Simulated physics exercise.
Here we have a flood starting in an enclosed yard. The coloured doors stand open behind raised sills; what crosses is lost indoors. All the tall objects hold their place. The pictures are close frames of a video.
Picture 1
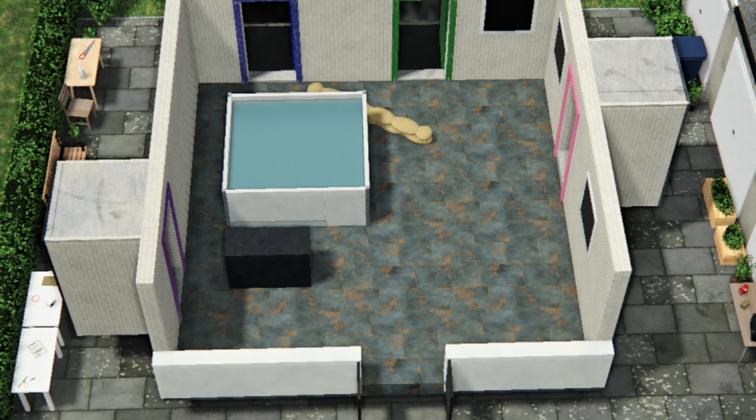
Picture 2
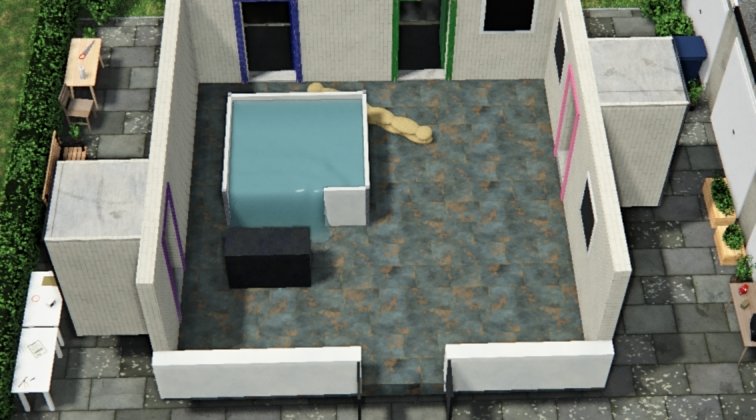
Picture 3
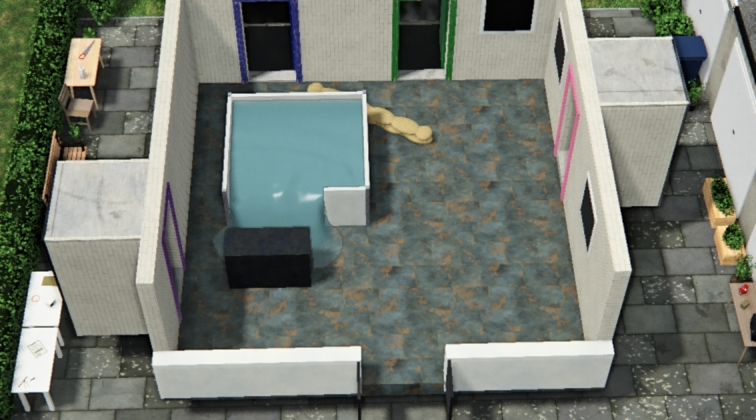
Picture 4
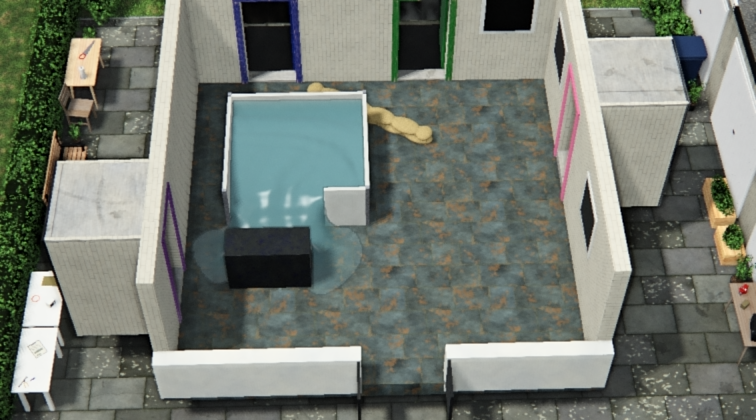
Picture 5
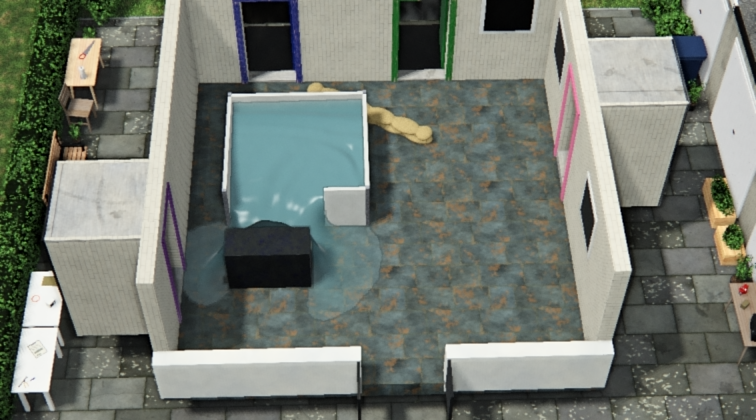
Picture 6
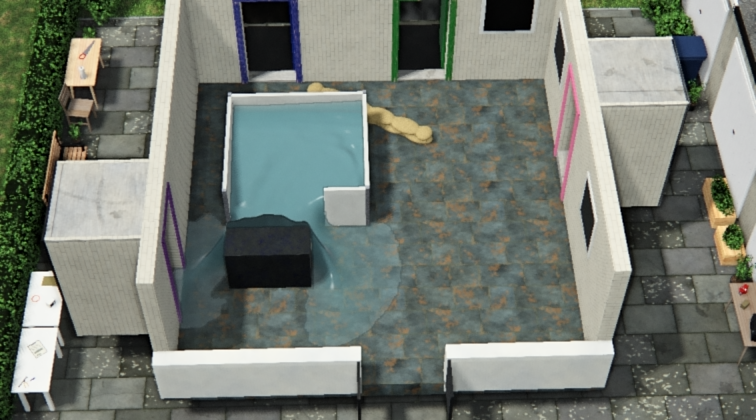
Water poured out of a gap in the front wall of a square white tank in a walled yard, ran up against a dark block, and spread around both sides across the mottled floor.
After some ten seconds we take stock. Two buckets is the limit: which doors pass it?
The blue door floods; the green door floods; the purple door floods; the pink door holds within the limit.
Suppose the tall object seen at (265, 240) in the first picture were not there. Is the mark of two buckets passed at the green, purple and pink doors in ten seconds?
Then: Green passes that mark, purple lets more in, pink keeps below it.
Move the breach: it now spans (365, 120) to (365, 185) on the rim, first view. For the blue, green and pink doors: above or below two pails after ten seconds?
Blue door takes less; green door passes that mark; pink door passes that mark.
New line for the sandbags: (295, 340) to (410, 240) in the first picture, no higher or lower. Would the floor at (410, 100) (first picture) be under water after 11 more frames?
At that place: No water.
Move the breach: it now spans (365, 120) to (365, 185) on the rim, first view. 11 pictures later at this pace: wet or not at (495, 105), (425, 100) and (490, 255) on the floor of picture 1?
In that order: Flooded, free of water, flooded.
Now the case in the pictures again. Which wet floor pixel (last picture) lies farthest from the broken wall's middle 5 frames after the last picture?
Near (475, 369).
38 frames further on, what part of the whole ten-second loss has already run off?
I make it 65 per cent.
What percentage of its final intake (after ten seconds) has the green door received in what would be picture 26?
Some 0 per cent.
A moment on, water covers 35 % of the floor; the blue door not reached, the green door not reached, the purple door over two buckets in, the pink door not reached.
Next, water covers 60 % of the floor; the blue door not reached, the green door not reached, the purple door far over two buckets in, the pink door not reached.
Then, water covers 70 % of the floor; the blue door under two buckets in, the green door not reached, the purple door far over two buckets in, the pink door wet at the sill, nothing in.
Later, water covers 90 % of the floor; the blue door over two buckets in, the green door wet at the sill, nothing in, the purple door far over two buckets in, the pink door wet at the sill, nothing in.
In the end, water covers 95 % of the floor; the blue door over two buckets in, the green door far over two buckets in, the purple door far over two buckets in, the pink door wet at the sill, nothing in.
